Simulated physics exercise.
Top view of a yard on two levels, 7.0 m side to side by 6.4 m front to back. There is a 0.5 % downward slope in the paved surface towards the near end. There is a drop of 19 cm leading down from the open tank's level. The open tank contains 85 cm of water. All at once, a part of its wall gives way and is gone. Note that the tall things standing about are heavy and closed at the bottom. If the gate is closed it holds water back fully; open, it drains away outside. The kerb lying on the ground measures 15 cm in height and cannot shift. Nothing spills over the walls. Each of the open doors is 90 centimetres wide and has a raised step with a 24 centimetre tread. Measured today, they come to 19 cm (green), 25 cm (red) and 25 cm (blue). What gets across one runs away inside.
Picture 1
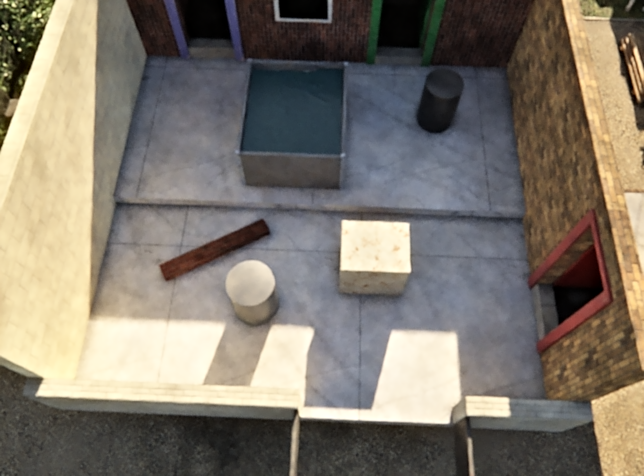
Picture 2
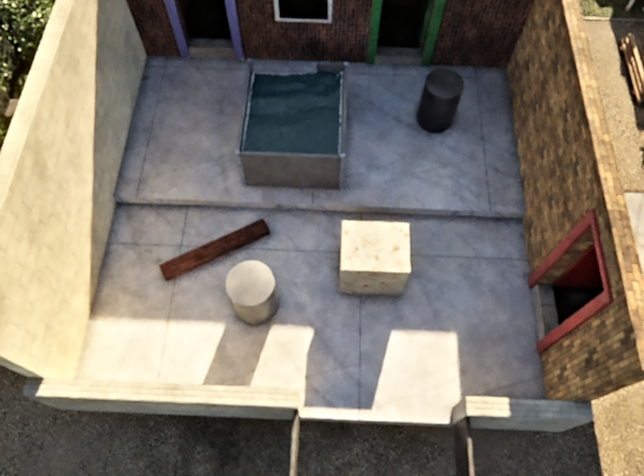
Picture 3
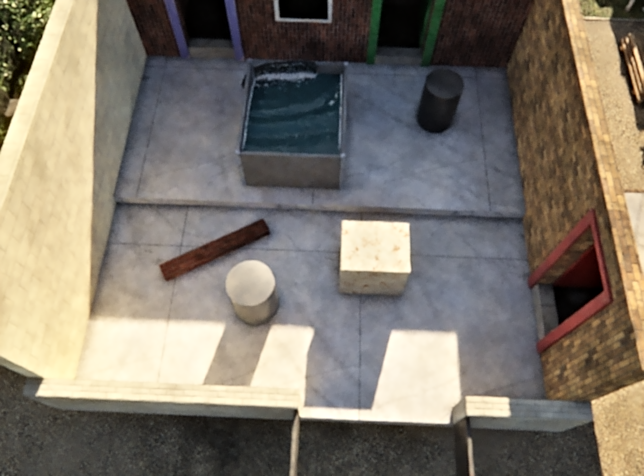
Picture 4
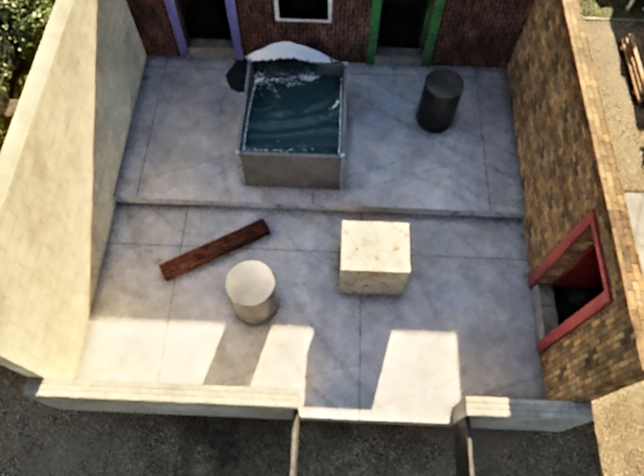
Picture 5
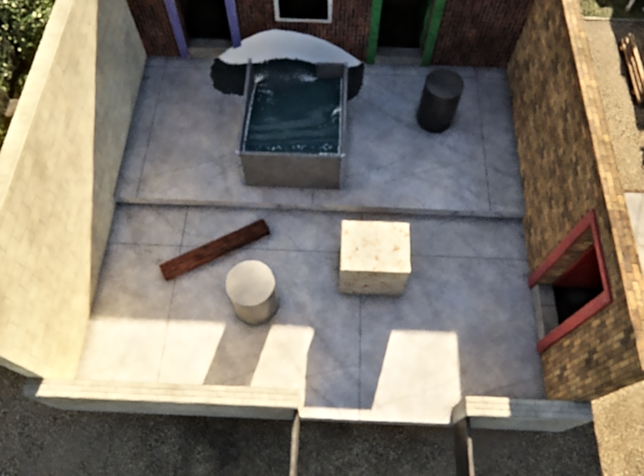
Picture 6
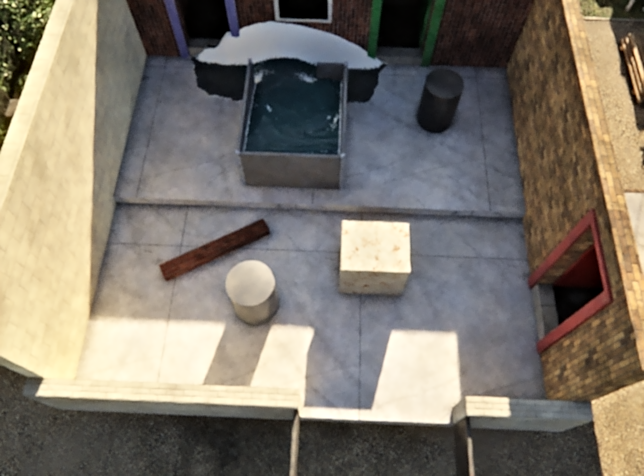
The open tank of water churns, then water pours out its far side and spreads.
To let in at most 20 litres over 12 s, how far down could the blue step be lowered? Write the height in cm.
Down to roughly 16 cm.
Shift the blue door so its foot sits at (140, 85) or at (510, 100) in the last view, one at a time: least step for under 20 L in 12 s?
You'd want about 33 cm there first, then about 23 cm.
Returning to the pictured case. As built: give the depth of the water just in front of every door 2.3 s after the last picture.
Depth at green 7 cm, at red 0 cm, at blue 13 cm.
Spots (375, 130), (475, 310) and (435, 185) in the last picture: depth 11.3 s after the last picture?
That's 2, 7 and 2 cm, in the order given.
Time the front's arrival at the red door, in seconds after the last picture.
Arrival: Red 3.0 s.
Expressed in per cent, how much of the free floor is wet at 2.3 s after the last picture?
I'd estimate about 45 percent.
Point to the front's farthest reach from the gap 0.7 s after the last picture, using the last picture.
Near pixel (490, 70).
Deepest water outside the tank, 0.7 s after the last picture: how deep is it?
Up to some 59 centimetres, I'd say.
Then, 0.7 s after the last picture water covers 20 % of the floor, deepest (59 cm) near (285, 63); 23 cm at the blue door, 2 litres in over its 25 cm step.
Then, 2.3 s after the last picture water covers 45 % of the floor, deepest (28 cm) near (145, 66); 13 cm at the blue door, 4 litres in over its 25 cm step.
Then, 11.3 s after the last picture water covers 95 % of the floor, deepest (14 cm) near (518, 253); 3 cm at the blue door, 4 litres in over its 25 cm step.
At the blue door as built, the water peaked near 29 cm, by the last picture.
With a step of 14.5 cm, 25 litres would have come in within the 12 s; with 19.5 cm, 9 litres. So under 20 litres takes about 16 cm.
